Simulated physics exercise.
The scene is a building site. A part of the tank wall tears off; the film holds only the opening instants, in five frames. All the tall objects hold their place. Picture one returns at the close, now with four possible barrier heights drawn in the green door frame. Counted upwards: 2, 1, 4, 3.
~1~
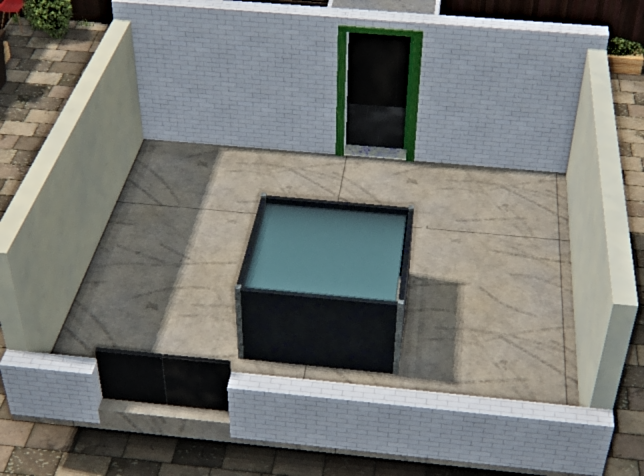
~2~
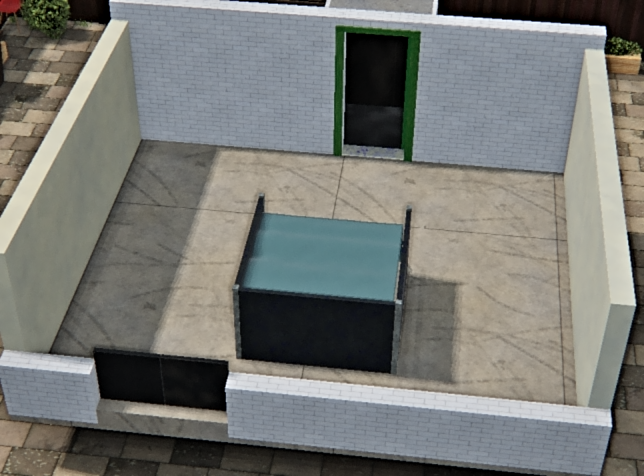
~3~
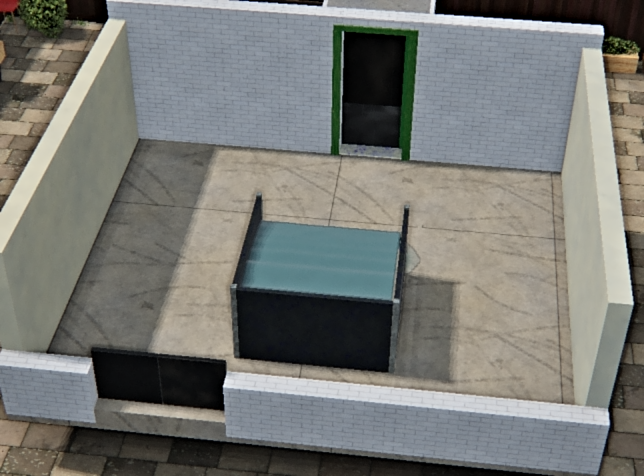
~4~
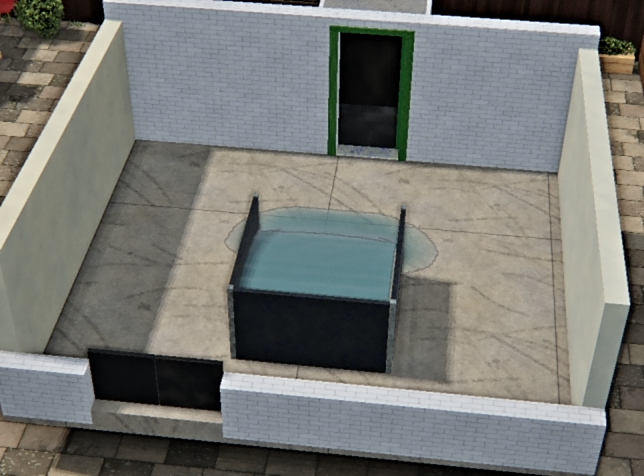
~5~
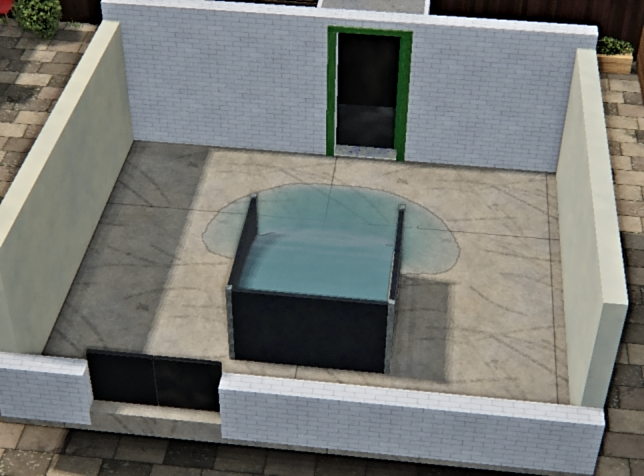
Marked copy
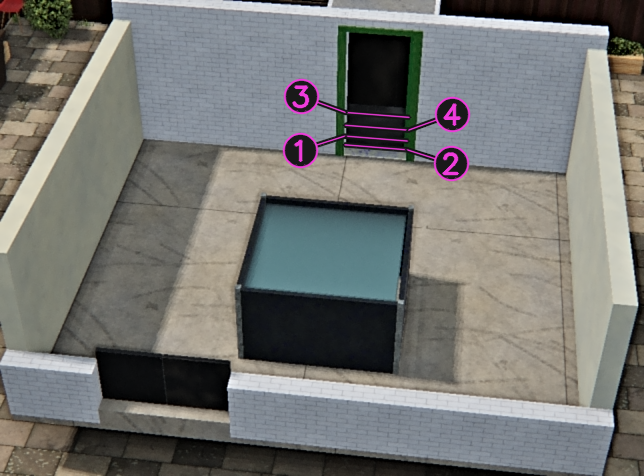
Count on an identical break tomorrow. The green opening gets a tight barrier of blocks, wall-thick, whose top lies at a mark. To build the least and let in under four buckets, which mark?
Use line 4.
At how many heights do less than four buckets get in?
Two.
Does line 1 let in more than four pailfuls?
Yes.
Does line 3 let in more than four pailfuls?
No, not at all.
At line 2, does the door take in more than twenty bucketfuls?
Yes, clearly.
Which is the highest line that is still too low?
It is 1.
On the marked copy, 1 at (376, 138); 2 at (375, 147); 3 at (377, 114); 4 at (376, 127); from the bottom up 2, 1, 4, 3.
Choosing 1, about 12 bucketfuls get in.
Choosing 2, dozens of bucketfuls pour in.
Choosing 3, nothing gets over.
Choosing 4, a bucket or two gets in.
